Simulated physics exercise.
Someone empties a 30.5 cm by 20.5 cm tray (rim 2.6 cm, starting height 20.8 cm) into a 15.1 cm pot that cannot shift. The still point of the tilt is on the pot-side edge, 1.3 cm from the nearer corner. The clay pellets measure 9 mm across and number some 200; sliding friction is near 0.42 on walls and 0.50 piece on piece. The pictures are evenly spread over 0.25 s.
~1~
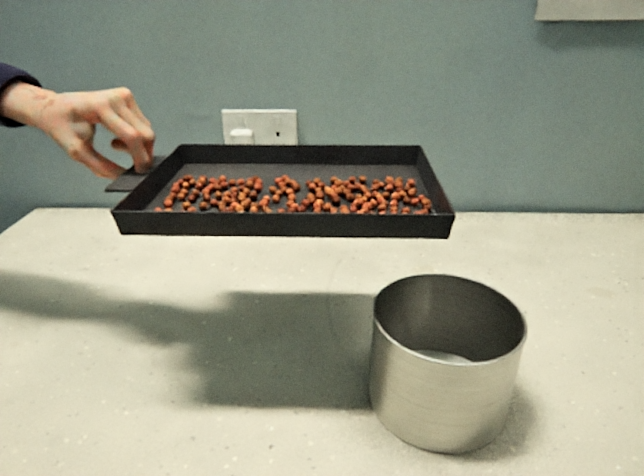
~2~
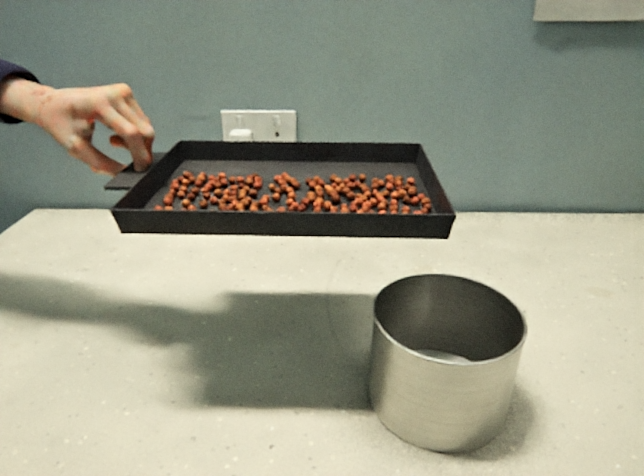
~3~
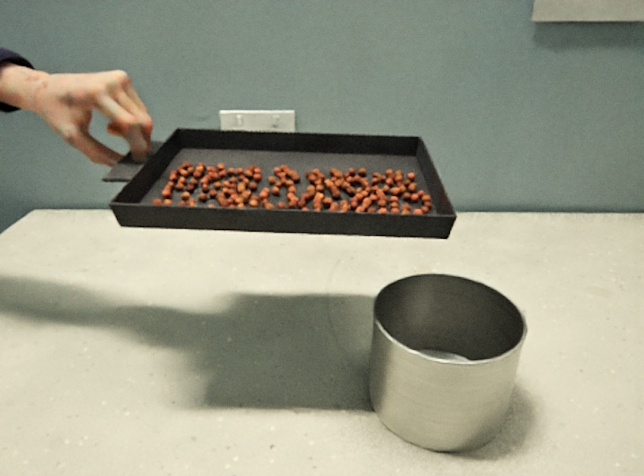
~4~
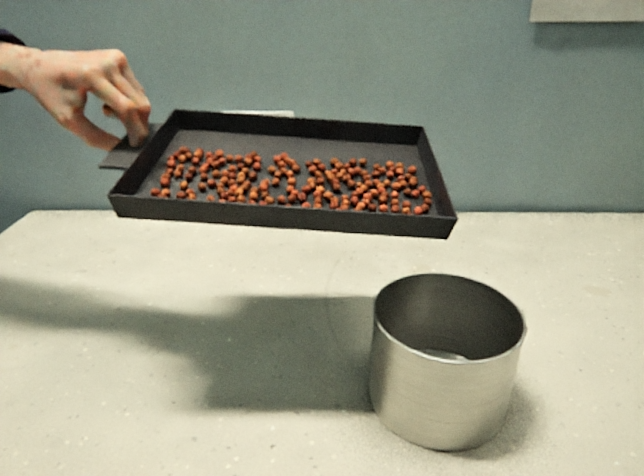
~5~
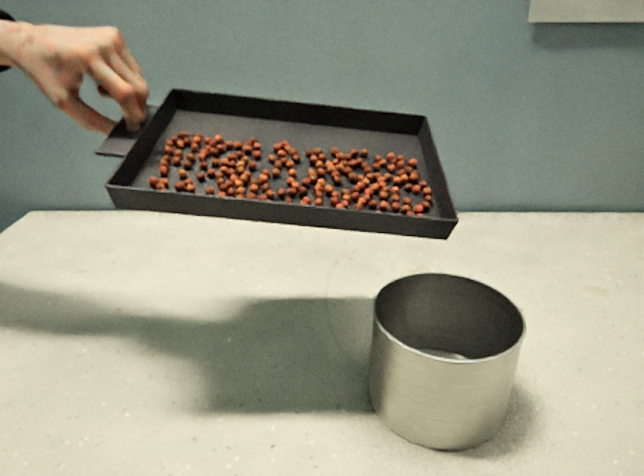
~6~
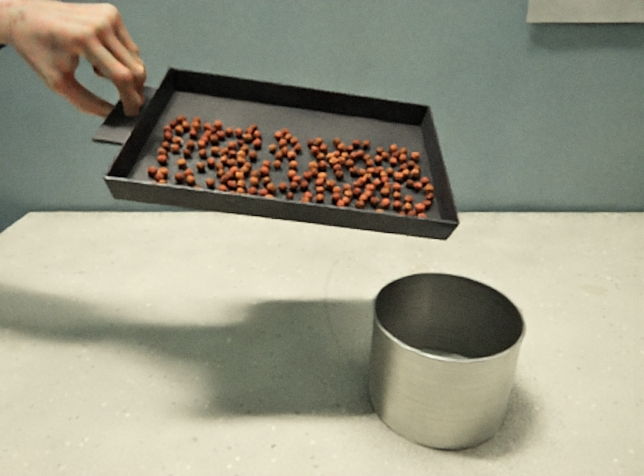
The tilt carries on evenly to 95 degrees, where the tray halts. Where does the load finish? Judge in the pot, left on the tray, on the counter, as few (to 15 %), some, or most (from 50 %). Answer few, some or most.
In the pot: Some; left on the tray: Few; on the counter: Most.
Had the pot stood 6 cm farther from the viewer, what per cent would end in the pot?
It would be near 0 per cent.
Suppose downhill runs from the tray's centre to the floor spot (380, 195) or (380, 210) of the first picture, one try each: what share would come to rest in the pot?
Some 25 and 70 per cent.
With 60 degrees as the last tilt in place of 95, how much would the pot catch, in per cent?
It would be near 0 per cent.
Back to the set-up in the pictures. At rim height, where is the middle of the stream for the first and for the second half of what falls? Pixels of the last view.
First near (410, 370), later near (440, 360).
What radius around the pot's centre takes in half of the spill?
Some 16 cm.
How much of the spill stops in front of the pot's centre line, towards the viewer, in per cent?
Roughly 100 per cent.
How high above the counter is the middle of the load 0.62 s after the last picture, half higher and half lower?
Some 28 cm.
Then, 0.37 s after the last picture, tilt 56 degrees; the tray holds 100 %, the pot 0 %.
Then, 0.62 s after the last picture, tilt 81 degrees; the tray holds 100 %, the pot 0 %.
Then, 0.97 s after the last picture, tilt 95 degrees; the tray holds 25 %, the pot 15 %.
In the end, pot 35 %, tray 0 %, counter 60 %.
